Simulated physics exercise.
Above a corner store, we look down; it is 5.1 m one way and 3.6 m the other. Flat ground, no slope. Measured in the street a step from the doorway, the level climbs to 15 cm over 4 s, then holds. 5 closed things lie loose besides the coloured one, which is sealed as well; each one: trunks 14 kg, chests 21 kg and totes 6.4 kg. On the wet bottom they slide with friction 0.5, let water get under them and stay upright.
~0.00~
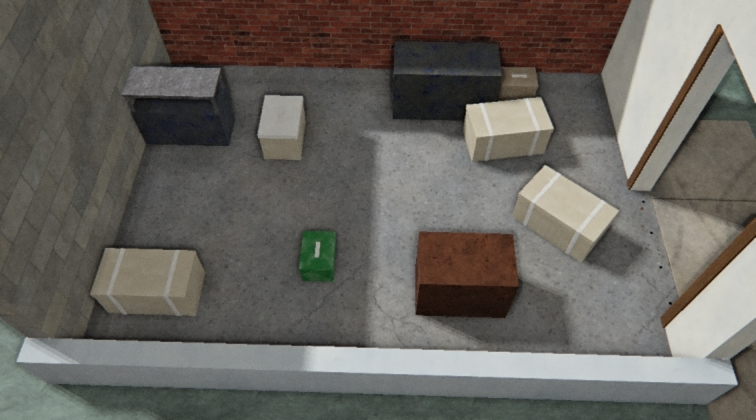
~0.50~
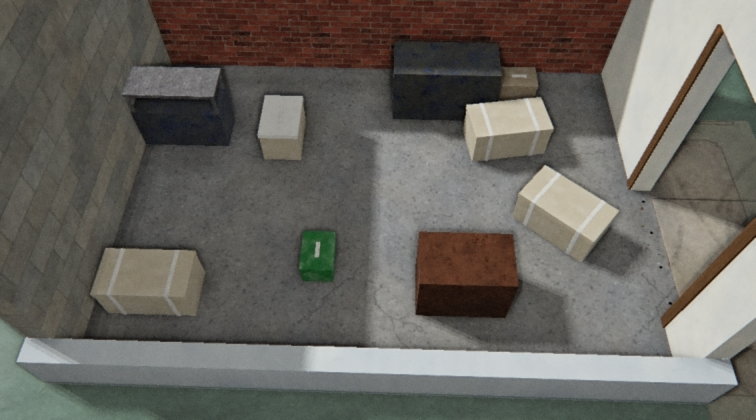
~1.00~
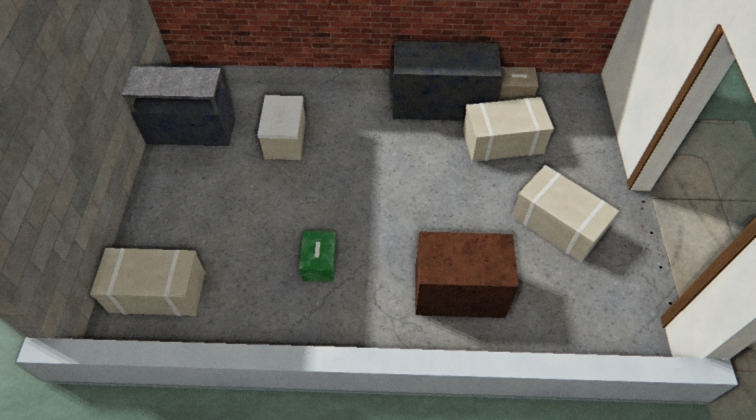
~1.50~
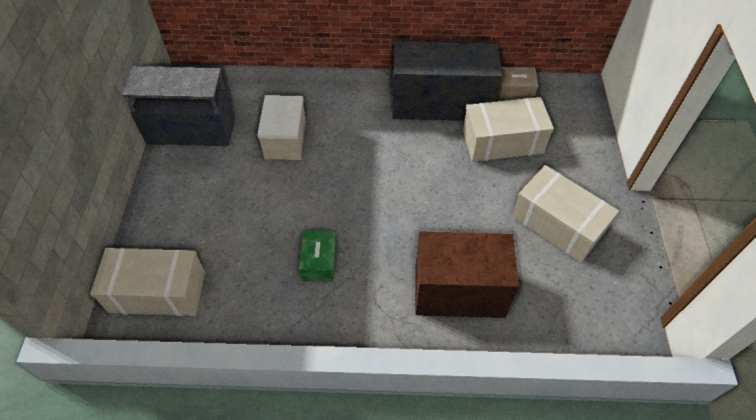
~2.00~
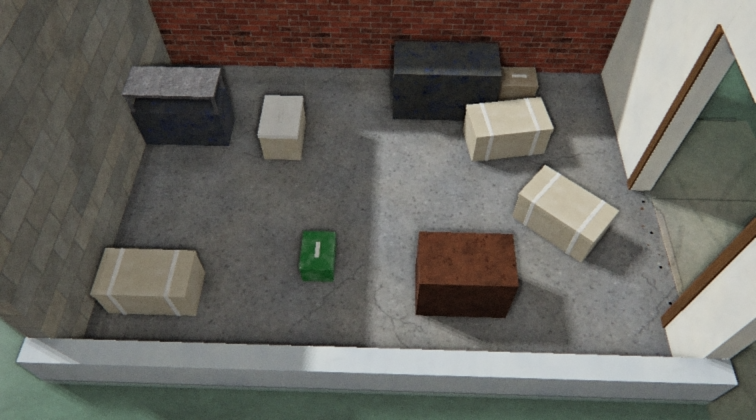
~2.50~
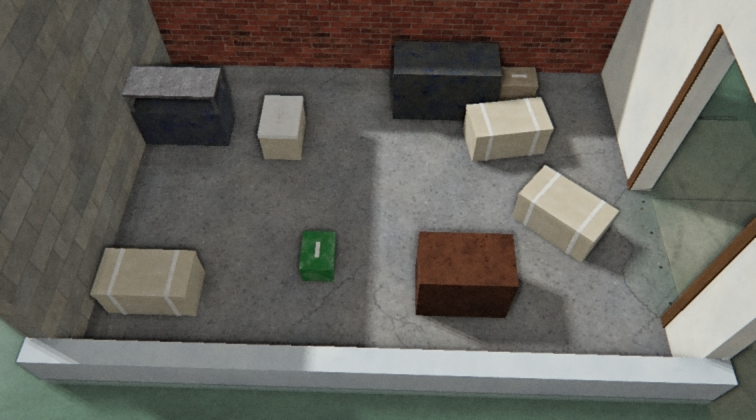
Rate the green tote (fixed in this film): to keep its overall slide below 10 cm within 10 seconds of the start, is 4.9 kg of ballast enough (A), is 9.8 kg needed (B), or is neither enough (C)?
B.
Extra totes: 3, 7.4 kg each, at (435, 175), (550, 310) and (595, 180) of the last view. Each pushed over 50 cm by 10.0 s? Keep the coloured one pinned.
Answer by position: Outside the range; outside the range; inside the range.
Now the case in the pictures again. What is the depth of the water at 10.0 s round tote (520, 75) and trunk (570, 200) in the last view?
Around 2 cm and 8 cm.
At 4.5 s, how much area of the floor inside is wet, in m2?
Roughly 3.5 m2 of it is wet.
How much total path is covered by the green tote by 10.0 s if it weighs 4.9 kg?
Close to 100 centimetres all told.
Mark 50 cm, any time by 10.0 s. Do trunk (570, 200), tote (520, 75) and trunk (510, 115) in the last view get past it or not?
In order, the three come out above, beneath and beneath.
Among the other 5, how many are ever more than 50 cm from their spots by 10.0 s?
Result: 1.
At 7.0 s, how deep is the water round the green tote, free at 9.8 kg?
Around 3 cm.
After 3.5 s the green tote would be 0 cm from its start with 4.9 kg and 0 cm from its start with 9.8 kg; 0 cm of water round it then.
After 4.5 s the green tote would be 0 cm from its start with 4.9 kg and 0 cm from its start with 9.8 kg; 0 cm of water round it then.
After 7.0 s the green tote would be 22 cm from its start with 4.9 kg and 2 cm from its start with 9.8 kg; 3 cm of water round it then.
After 10.0 s the green tote would be 88 cm from its start with 4.9 kg and 2 cm from its start with 9.8 kg; 4 cm of water round it then.
